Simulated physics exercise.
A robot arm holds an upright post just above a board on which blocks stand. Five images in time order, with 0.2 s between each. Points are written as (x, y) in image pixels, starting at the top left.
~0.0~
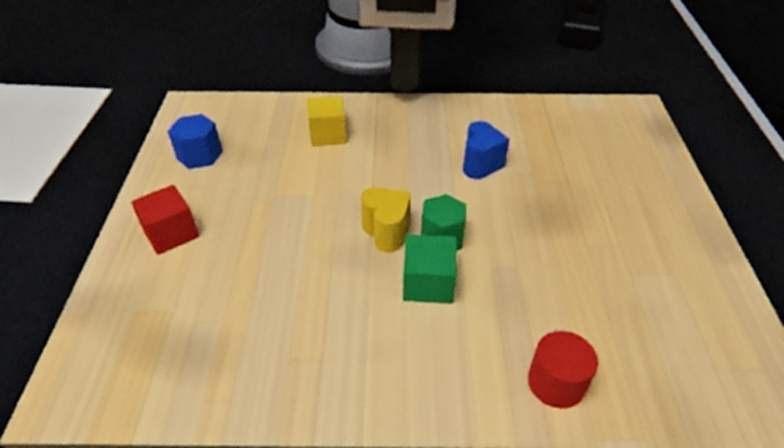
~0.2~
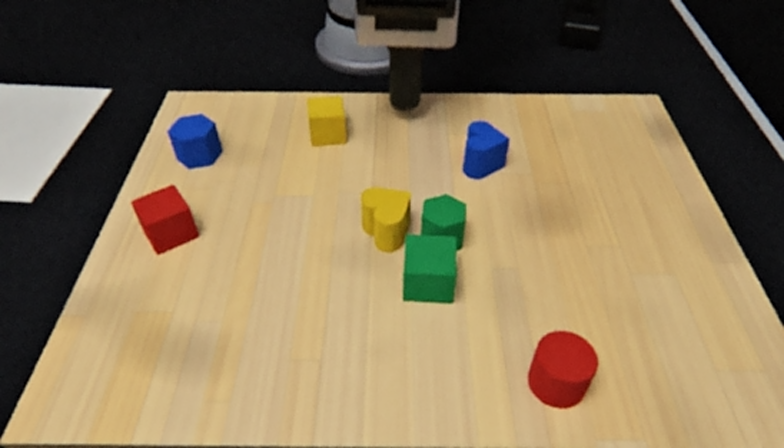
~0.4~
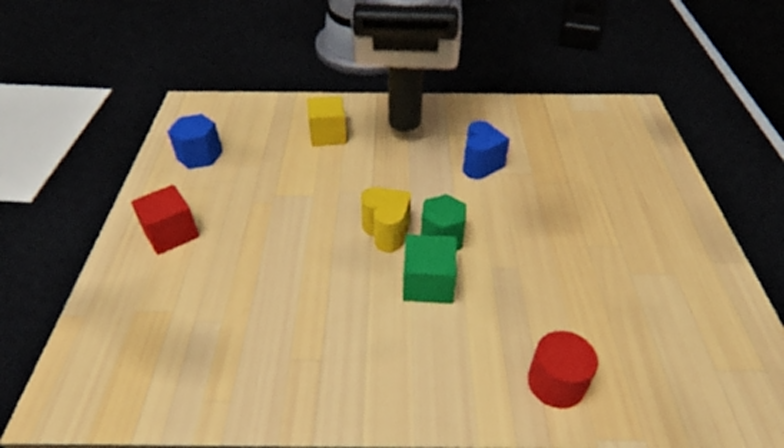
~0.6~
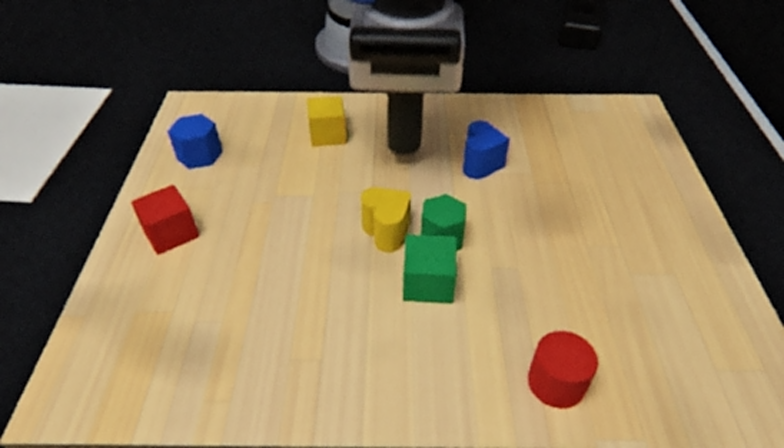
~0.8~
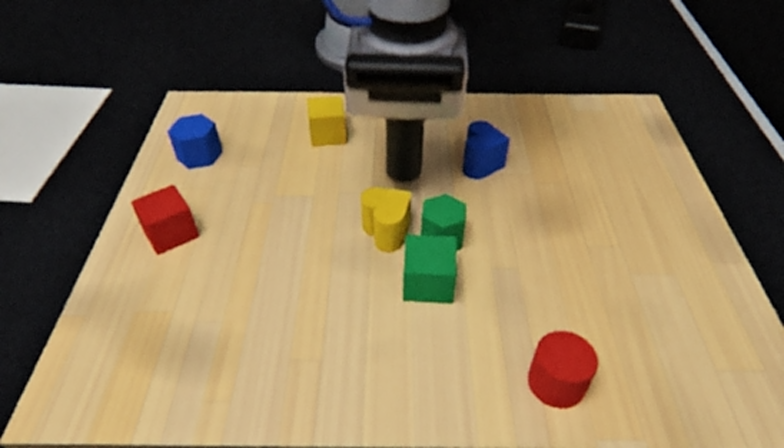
On a wooden board scattered with red, blue, yellow and green blocks, a robot arm moved its dark upright post steadily from the far edge toward the yellow heart-shaped block, while the blocks stayed put.
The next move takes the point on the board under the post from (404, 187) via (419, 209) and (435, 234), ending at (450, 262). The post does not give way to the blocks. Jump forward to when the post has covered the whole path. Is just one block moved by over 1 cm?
I expect not.
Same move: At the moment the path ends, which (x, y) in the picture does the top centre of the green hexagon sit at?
Final place: (489, 254).
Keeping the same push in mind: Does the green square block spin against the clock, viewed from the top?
Going by the path, no.
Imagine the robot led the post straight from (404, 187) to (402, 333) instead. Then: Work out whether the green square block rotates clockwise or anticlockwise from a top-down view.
Counterclockwise rotation.
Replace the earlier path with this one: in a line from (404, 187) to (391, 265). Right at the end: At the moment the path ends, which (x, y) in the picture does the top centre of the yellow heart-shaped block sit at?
I'd place it at (357, 258), taking the centre of its top.
The first path, step by step. One third of the way, post (420, 195); nothing pushed yet.
Two thirds of the way, post (436, 220); yellow heart-shaped block (386, 205), turned 15° clockwise; green square block (434, 258), turned 20° clockwise; green hexagon (464, 229), turned 15° anticlockwise.
At the end, post (451, 247); yellow heart-shaped block (386, 205), turned 15° clockwise; green square block (435, 267), turned 45° clockwise; green hexagon (489, 254), turned 35° anticlockwise; blue heart-shaped block unmoved.
